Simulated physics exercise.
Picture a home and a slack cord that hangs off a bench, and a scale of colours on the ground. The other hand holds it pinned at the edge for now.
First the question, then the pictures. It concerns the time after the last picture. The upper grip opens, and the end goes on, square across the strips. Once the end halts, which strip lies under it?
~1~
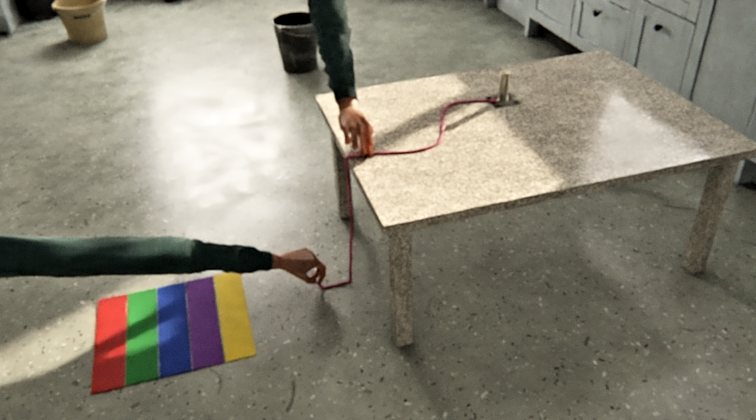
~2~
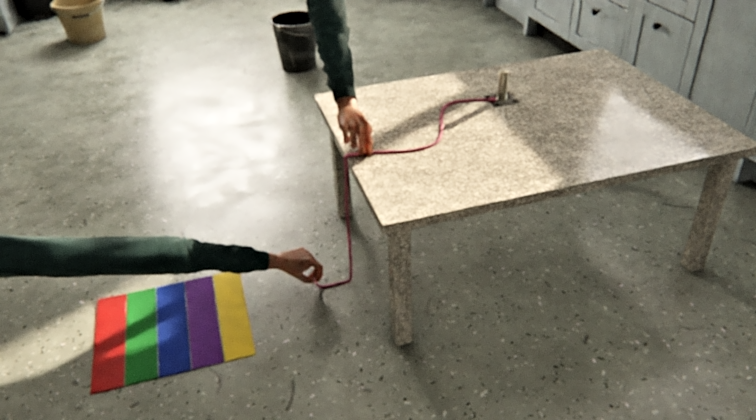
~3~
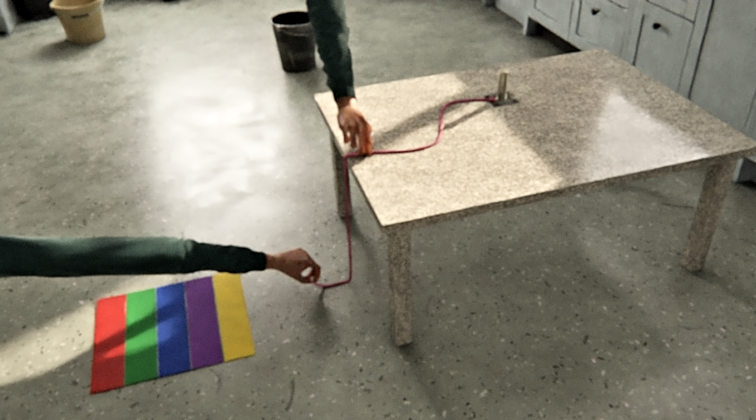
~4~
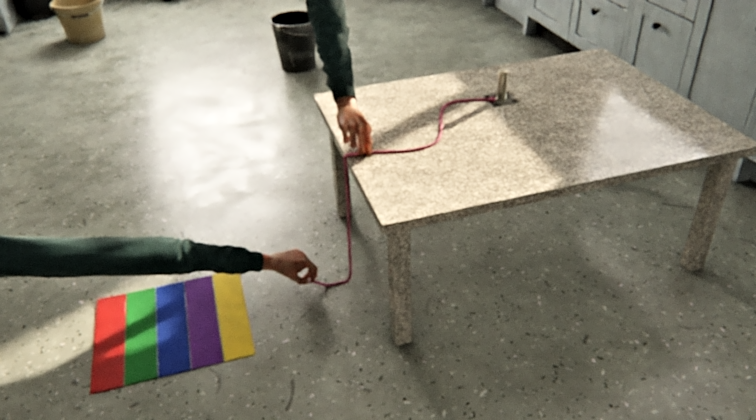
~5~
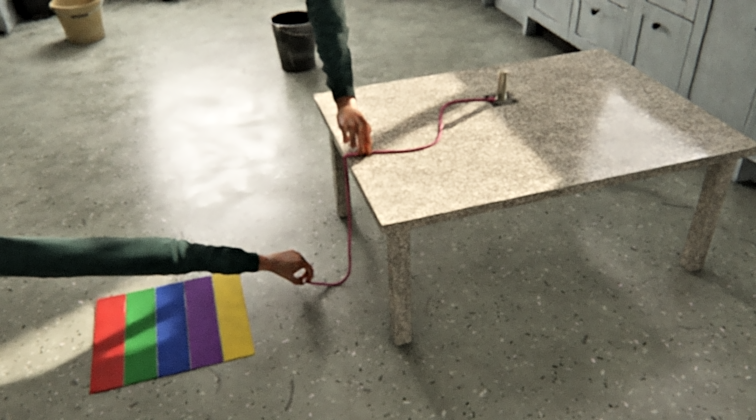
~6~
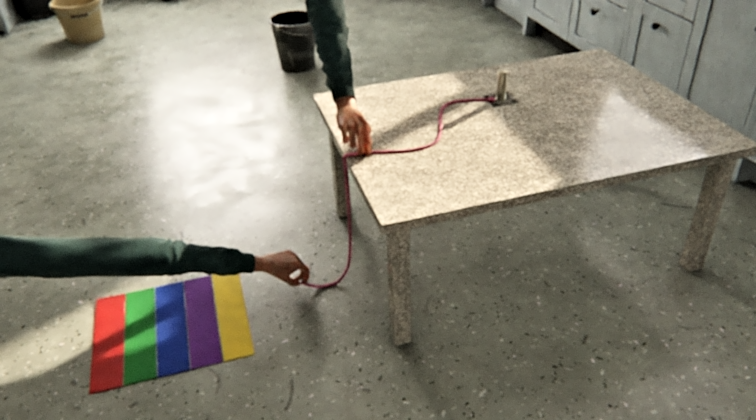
The blue strip lies under it.
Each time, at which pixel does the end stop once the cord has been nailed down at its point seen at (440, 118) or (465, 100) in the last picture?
In order of the tries, it's near (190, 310) and near (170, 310).
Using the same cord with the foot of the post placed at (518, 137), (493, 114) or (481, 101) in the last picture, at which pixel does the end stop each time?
Going through the tries, you get (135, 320), then (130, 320), then (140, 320).
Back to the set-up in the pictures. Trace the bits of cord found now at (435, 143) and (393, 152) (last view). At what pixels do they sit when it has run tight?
You'll find the first mark at (386, 137) and the second mark at (346, 151).
Soon after, end near (226, 299); over yellow.
Then, end near (190, 307); over purple.
At full stretch, end near (169, 312); over blue. It gets as far as the blue strip.
